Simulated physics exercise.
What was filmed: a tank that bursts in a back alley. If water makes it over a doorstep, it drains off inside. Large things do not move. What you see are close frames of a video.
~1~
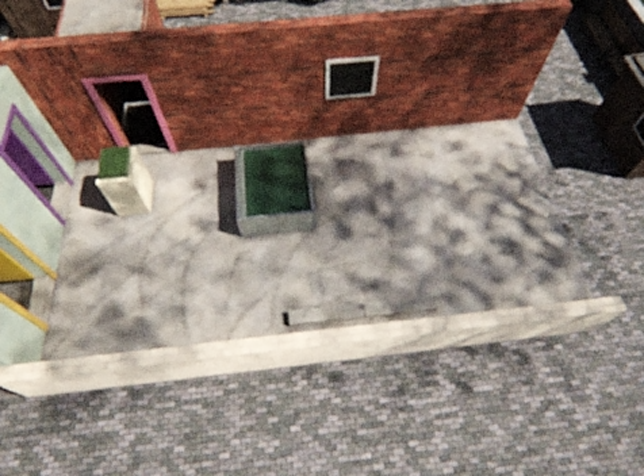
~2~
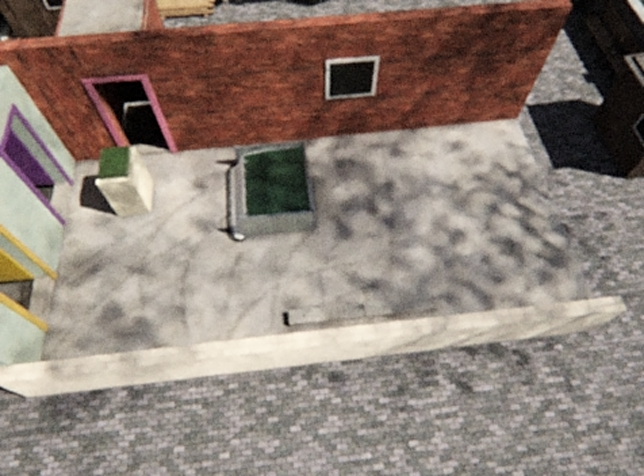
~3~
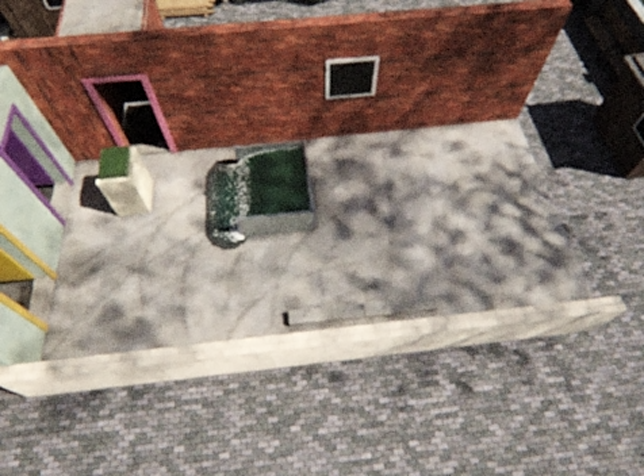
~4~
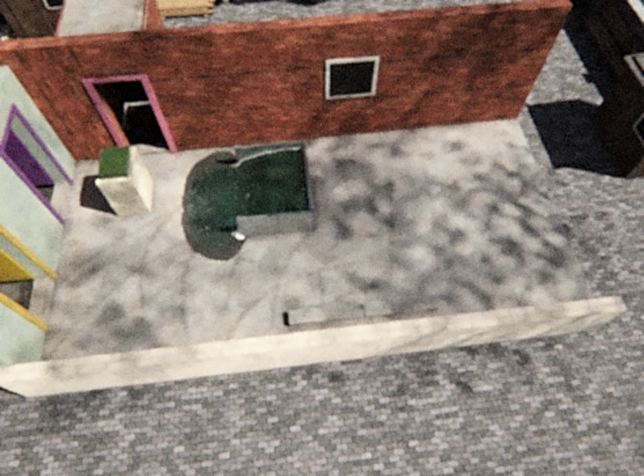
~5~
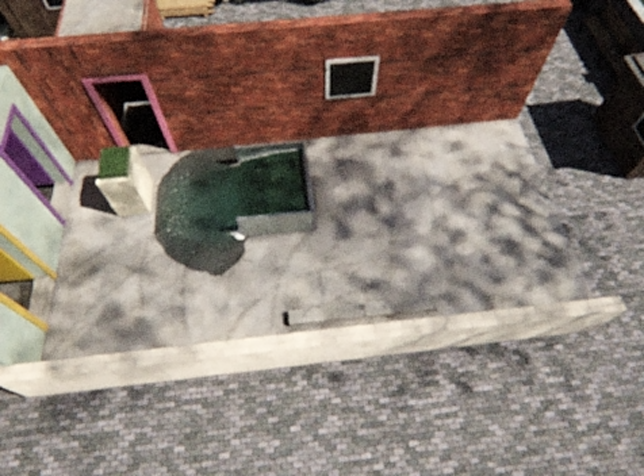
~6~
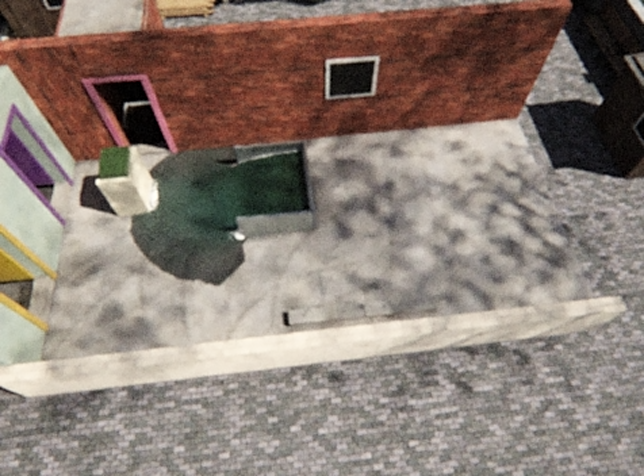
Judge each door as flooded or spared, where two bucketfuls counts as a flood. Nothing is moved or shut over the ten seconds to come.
The purple door is spared, the yellow door is spared, the pink door is flooded.
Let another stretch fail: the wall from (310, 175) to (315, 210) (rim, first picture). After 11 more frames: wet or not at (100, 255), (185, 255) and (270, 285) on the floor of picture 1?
Untouched, untouched, untouched.
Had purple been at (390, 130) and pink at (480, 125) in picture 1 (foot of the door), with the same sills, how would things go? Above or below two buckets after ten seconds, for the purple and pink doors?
As I see it, the purple door remains within bounds while the pink door remains within bounds.
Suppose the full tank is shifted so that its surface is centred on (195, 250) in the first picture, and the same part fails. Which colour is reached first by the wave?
It's the yellow door.
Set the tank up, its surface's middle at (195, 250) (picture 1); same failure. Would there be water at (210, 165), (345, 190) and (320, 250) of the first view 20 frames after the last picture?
Soaked, spared, spared.
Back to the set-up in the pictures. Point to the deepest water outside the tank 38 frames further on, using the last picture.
Check roughly (113, 368).
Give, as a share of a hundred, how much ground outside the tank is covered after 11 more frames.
I'd estimate some 30 per cent.
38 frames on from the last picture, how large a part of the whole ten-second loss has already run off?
Around 100 %.
A moment on, water covers 20 % of the floor; the purple door not reached, the yellow door not reached, the pink door wet at the sill, nothing in.
Next, water covers 30 % of the floor; the purple door wet at the sill, nothing in, the yellow door wet at the sill, nothing in, the pink door over two buckets in.
Then, water covers 30 % of the floor; the purple door wet at the sill, nothing in, the yellow door wet at the sill, nothing in, the pink door over two buckets in.
Later, water covers 45 % of the floor; the purple door wet at the sill, nothing in, the yellow door wet at the sill, nothing in, the pink door over two buckets in.
In the end, water covers 60 % of the floor; the purple door wet at the sill, nothing in, the yellow door wet at the sill, nothing in, the pink door over two buckets in.
